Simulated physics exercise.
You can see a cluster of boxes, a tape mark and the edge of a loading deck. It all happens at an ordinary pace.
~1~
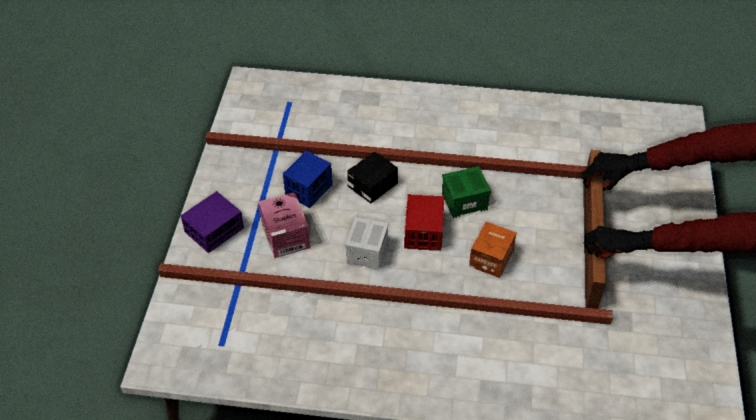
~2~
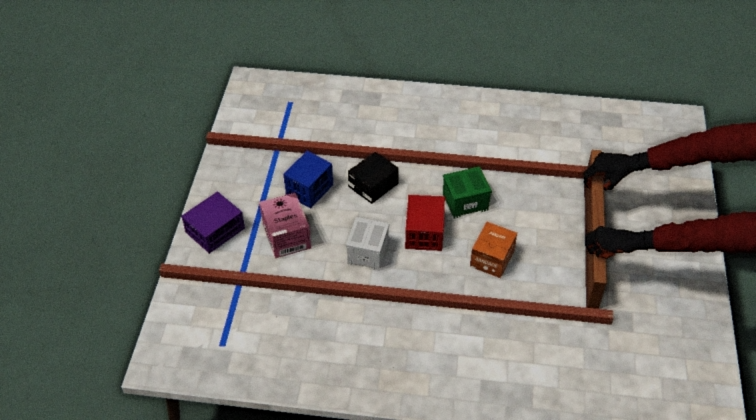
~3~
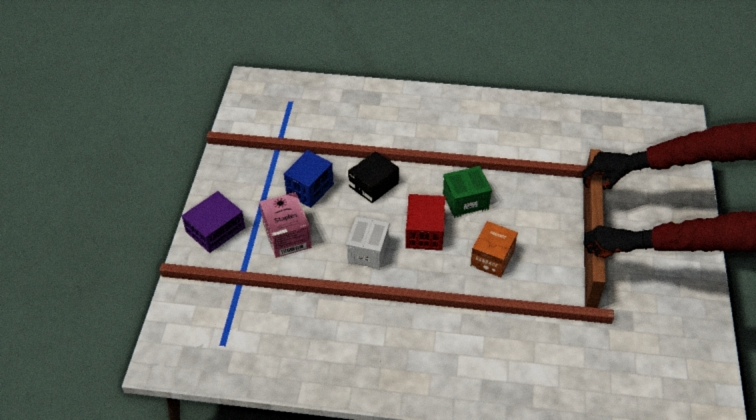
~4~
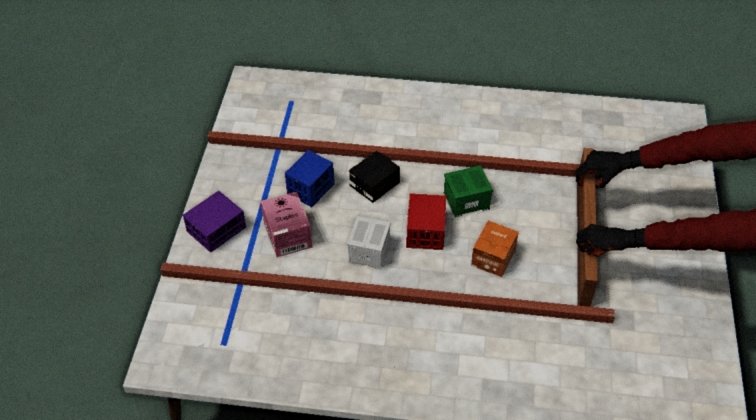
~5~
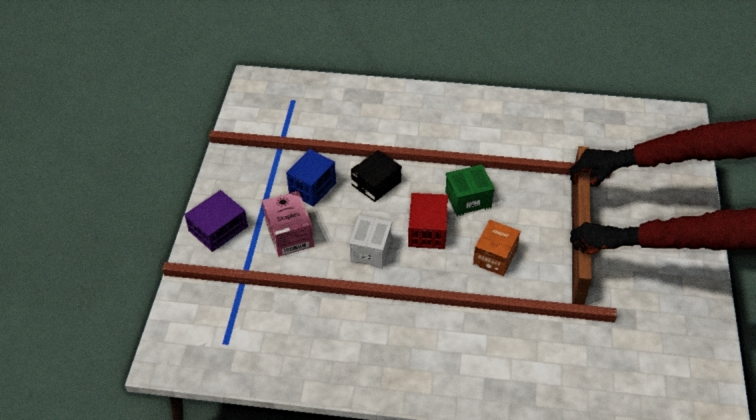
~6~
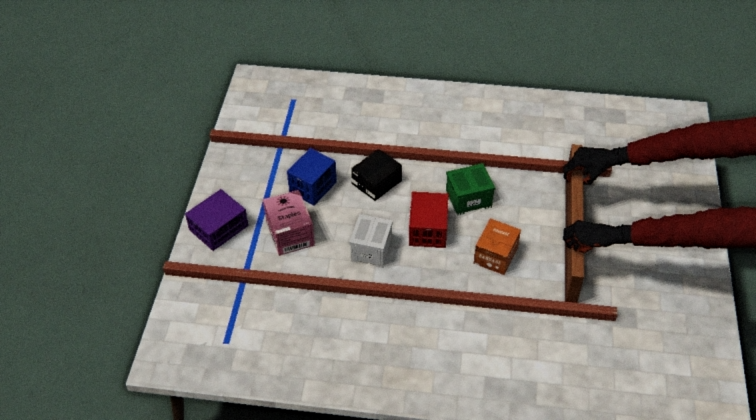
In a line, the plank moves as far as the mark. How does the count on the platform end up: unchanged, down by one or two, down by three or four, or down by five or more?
It ends down by three or four.
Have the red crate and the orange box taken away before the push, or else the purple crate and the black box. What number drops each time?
The count is 2 in the first case and 1 in the second.
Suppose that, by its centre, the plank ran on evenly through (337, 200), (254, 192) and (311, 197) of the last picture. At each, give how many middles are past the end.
In order, that gives 0, then 3, then 1.
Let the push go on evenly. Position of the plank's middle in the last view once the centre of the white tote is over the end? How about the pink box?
About (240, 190), and about (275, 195) for the other.
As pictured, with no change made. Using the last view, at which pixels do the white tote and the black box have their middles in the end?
In the last picture the first middle sits at (200, 225) and the other at (218, 165).
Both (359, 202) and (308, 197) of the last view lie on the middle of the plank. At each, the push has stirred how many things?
So 8, and at the other place 8.
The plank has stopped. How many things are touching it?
The count comes out at 3.
A little later, none off yet; purple crate at rest near (217, 220); pink box at rest near (289, 223); blue crate at rest near (312, 177).
Next, none off yet; purple crate moving near (214, 219); pink box shifted a little near (261, 220); blue crate shifted about its own width near (275, 173).
When it is over, the number that fall off is three or four; down, blue crate, pink box and purple crate.
